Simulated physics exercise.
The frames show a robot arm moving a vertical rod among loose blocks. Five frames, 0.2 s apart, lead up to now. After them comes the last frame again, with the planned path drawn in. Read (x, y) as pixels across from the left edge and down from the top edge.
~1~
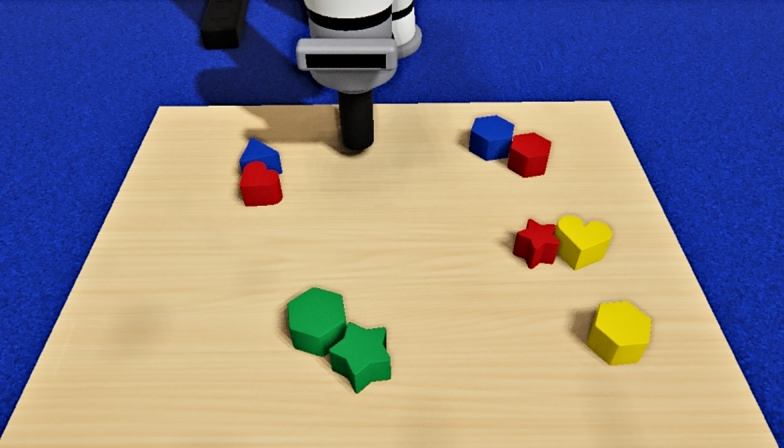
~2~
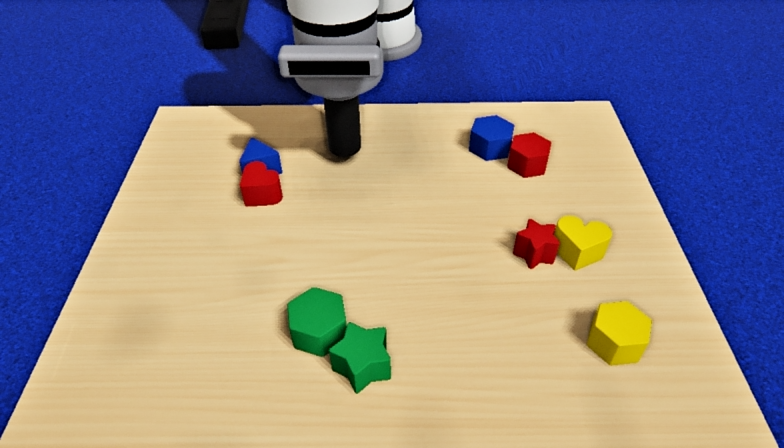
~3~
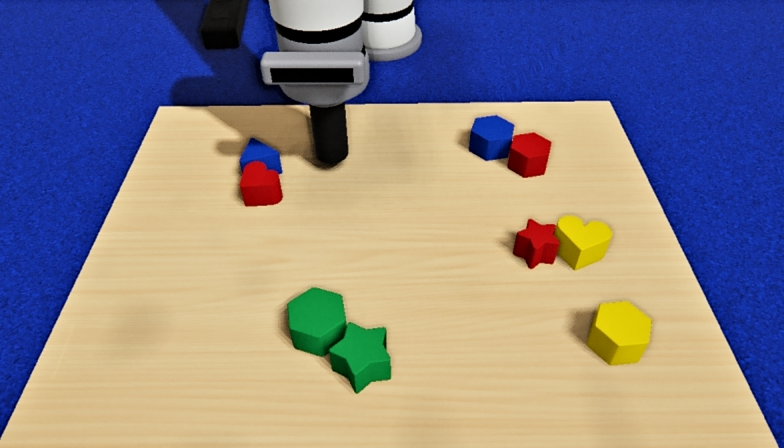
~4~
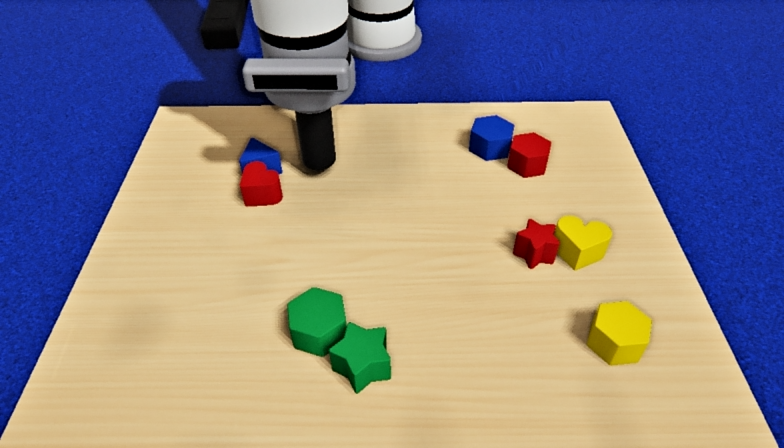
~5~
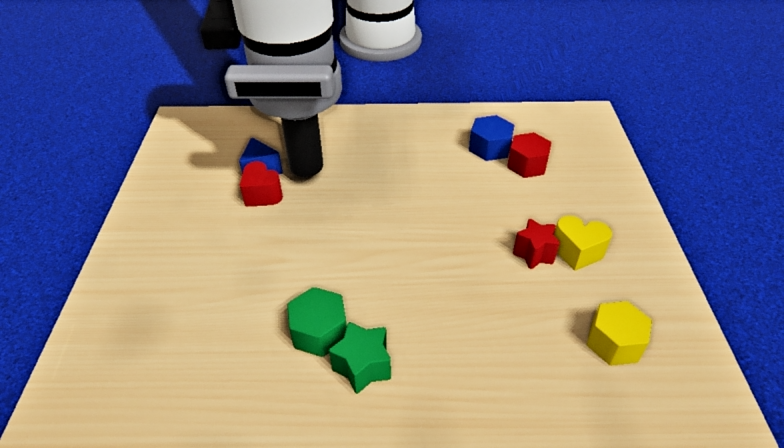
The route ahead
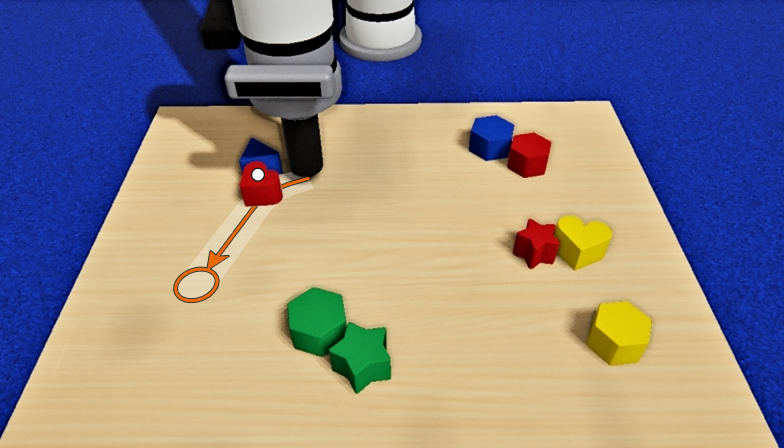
A pale wooden board on a blue surface is seen from above at an angle by a still camera. Blue and red blocks sit at upper left and upper right, a red star and yellow heart at right above a yellow hexagon, and a green hexagon and star lower centre. A white robot arm moves its black rod left and slightly nearer, towards the upper-left pair, while the blocks stay still.
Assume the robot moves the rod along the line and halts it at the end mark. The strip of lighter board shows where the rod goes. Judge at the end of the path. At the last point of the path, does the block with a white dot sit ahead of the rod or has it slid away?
Prediction: Slipped aside.
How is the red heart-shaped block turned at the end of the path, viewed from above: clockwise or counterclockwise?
Clockwise.
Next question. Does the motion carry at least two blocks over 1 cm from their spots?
The answer is no.
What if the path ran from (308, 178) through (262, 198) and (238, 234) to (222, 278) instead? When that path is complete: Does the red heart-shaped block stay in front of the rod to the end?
No - that is not the case.
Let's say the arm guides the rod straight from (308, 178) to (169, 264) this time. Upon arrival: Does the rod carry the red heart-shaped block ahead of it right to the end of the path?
No - that is not the case.
Drawn move, from (308, 178) through (260, 201) and (230, 239) to (196, 284); the dot is on the red heart-shaped block.
On the path given first. One third of the way, rod (257, 190); red heart-shaped block (225, 193), turned 10° clockwise.
Two thirds of the way, rod (226, 229); red heart-shaped block (190, 218), turned 50° clockwise.
At the end, rod (192, 274); blue triangular block still; red heart-shaped block (185, 221), turned 75° clockwise.
